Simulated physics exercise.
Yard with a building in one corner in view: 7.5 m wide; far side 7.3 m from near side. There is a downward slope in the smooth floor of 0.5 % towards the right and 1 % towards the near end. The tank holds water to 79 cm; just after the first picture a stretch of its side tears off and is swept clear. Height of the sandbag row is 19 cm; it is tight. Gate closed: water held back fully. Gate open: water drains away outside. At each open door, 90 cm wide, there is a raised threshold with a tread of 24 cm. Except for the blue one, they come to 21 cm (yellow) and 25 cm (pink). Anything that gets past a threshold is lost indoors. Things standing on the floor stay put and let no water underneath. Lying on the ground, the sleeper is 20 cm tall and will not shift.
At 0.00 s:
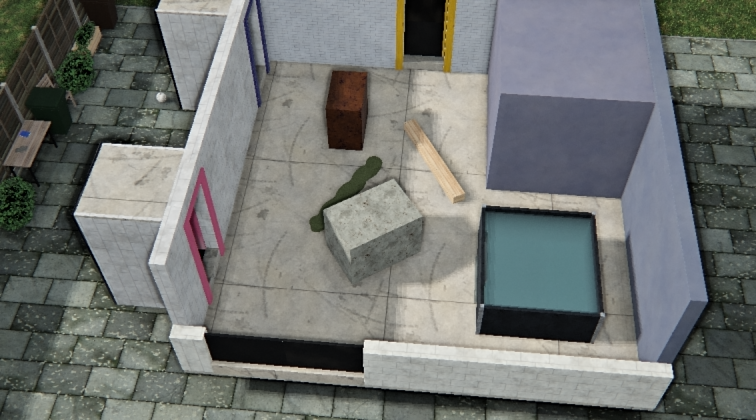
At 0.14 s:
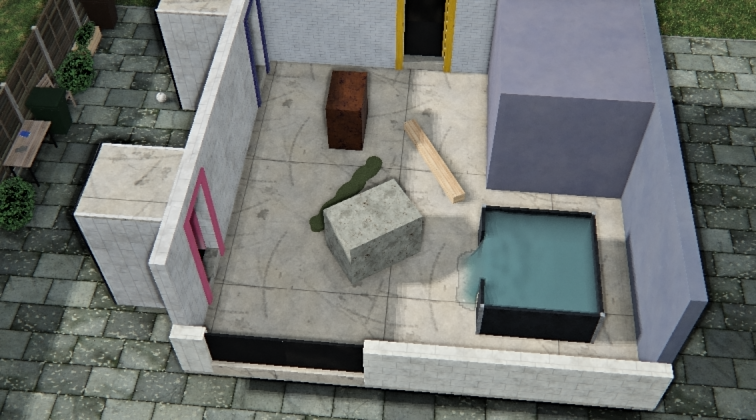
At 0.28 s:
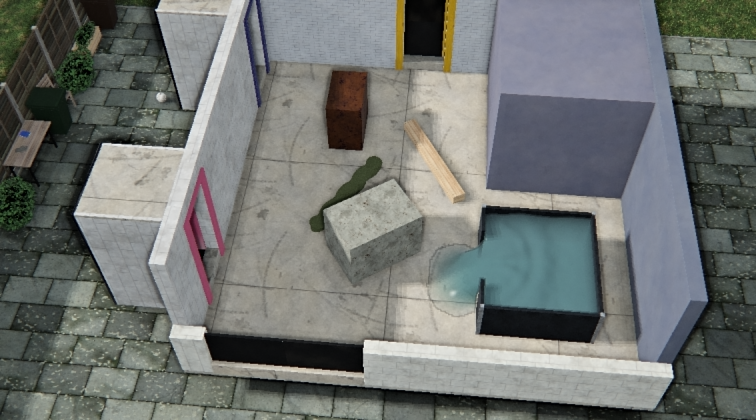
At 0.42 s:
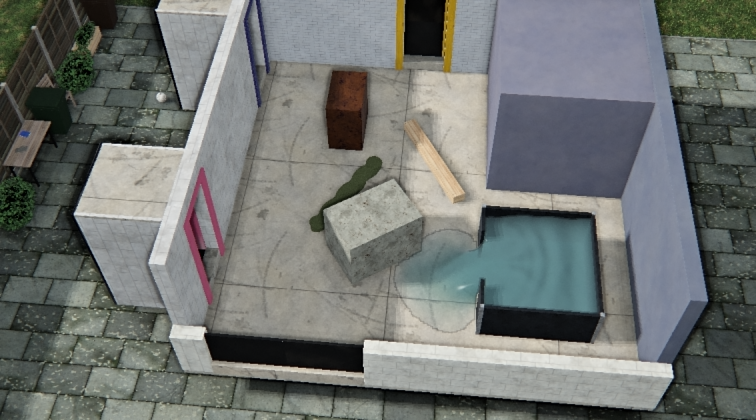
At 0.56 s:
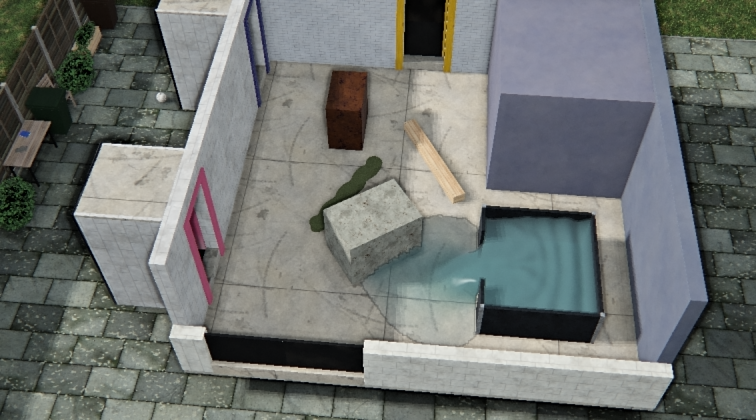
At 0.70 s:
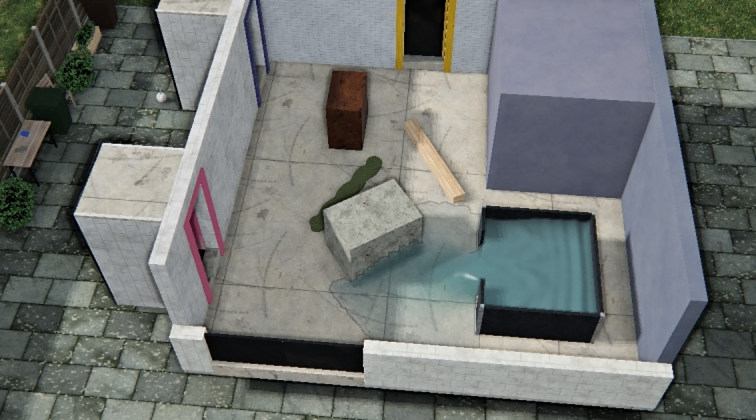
Water pours from the left side of a dark tank and spreads around a gray block.
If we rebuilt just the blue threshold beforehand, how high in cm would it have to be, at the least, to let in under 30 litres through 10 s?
I would say 7.5 cm at minimum.
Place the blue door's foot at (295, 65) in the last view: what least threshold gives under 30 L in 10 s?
Minimum: Close to 9.5 cm.
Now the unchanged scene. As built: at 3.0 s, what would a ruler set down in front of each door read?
Depth at yellow 3 cm, at pink 19 cm, at blue 0 cm.
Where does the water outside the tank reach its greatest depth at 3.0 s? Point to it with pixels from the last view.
Check close to (198, 351).
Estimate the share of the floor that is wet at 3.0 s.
45 %.
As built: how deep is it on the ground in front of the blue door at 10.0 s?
The depth there is around 9.0 cm.
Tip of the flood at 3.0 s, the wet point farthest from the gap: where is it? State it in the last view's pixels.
Around (350, 68).
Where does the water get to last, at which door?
The blue door comes last.
After 1.4 s water covers 25 % of the floor, deepest (46 cm) near (417, 254); it has not reached the blue door.
After 3.0 s water covers 45 % of the floor, deepest (40 cm) near (198, 351); it has not reached the blue door.
After 10.0 s water covers 95 % of the floor, deepest (14 cm) near (485, 228); 9 cm at the blue door, 0 litres in over its 25 cm threshold.
At the blue door as built, the water arrived by 4.2 s and peaked near 13 cm at 7.4 s.
With a threshold of 7 cm, 38 litres would have come in within the 10 s; with 9.5 cm, 11 litres. So under 30 litres takes about 7.5 cm.
